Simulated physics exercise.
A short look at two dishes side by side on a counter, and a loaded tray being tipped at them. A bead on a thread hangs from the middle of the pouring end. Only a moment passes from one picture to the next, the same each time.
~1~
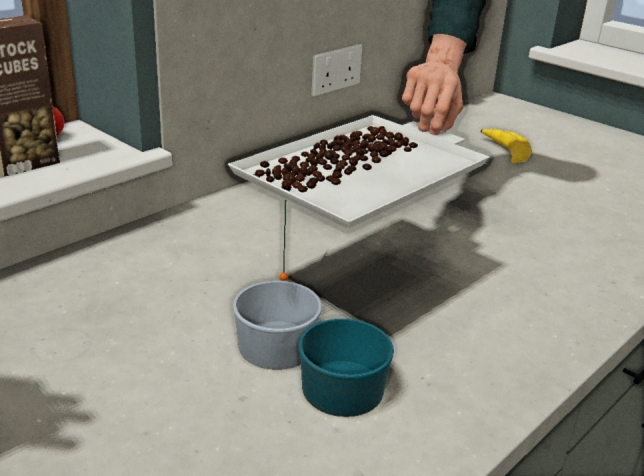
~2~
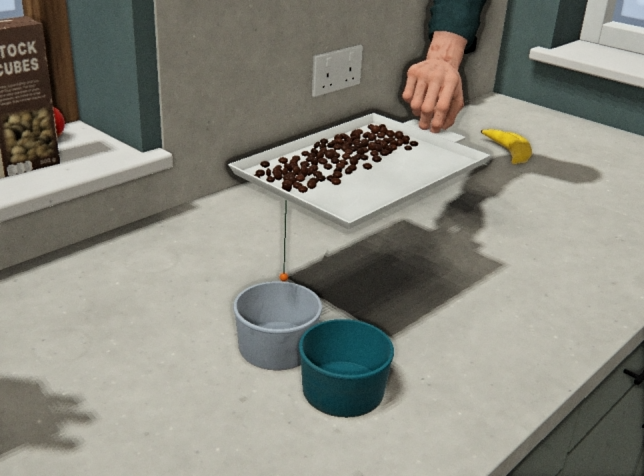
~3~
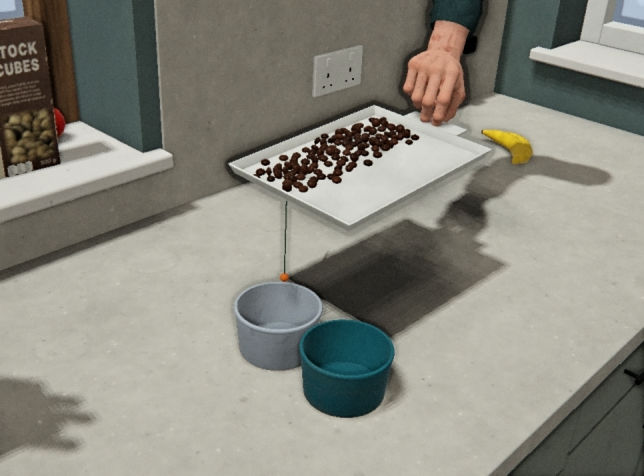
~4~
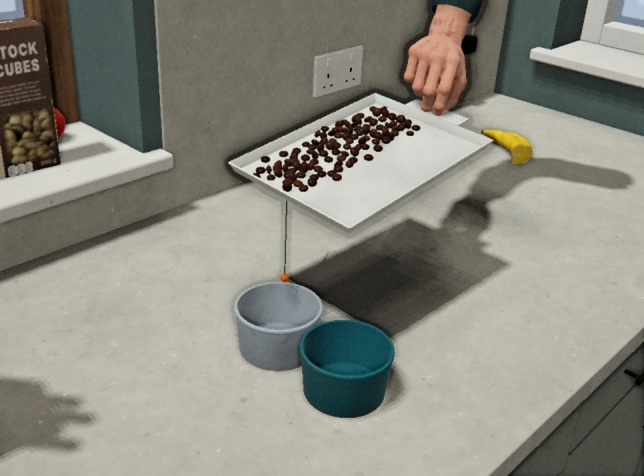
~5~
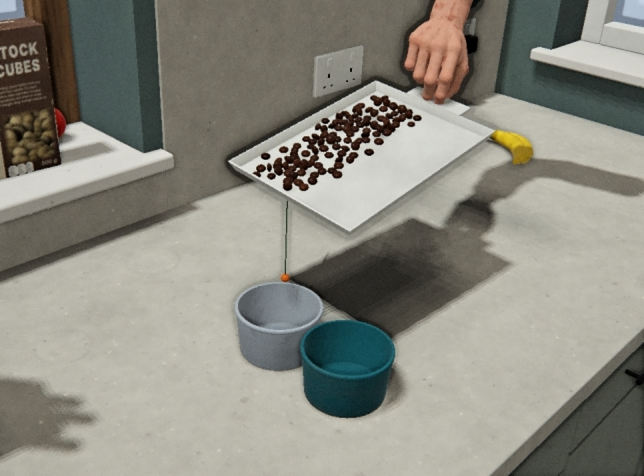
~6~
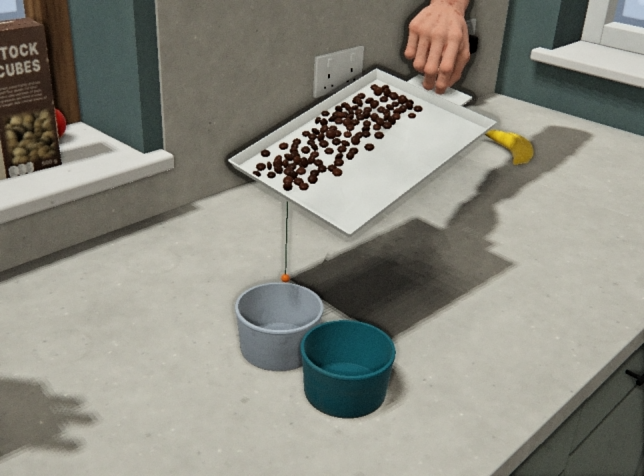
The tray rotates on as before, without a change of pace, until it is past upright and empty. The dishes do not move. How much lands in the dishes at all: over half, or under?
Caught overall: The larger part.
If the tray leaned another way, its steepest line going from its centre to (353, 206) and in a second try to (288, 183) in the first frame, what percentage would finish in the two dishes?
First some 70, then 10 per cent.
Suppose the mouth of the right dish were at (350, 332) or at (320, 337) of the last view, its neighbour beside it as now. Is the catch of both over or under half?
In turn: Above a half; most of it.
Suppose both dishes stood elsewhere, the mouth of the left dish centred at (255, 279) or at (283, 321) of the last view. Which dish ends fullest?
First the right dish, then the left dish.
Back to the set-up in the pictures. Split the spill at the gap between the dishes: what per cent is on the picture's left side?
It comes to 50 per cent or so.
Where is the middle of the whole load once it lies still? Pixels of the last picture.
At about (313, 367).
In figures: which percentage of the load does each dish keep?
For the left dish some 40 %, for the right dish some 40 %.
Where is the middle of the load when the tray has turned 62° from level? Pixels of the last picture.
Close to (316, 226).
Soon after the last picture, tray tipped steeply; about two thirds on the tray; a stray few in the left dish; about a third in the air.
A little later, tray tipped past a quarter turn; about a third in the right dish; about a third in the left dish; about a quarter outside both; a stray few in the air.
Later still, tray tipped past a quarter turn; about a third in the right dish; about a third in the left dish; about a quarter outside both.
At rest, tray tipped past a quarter turn; about a third in the right dish; about a third in the left dish; about a quarter outside both.
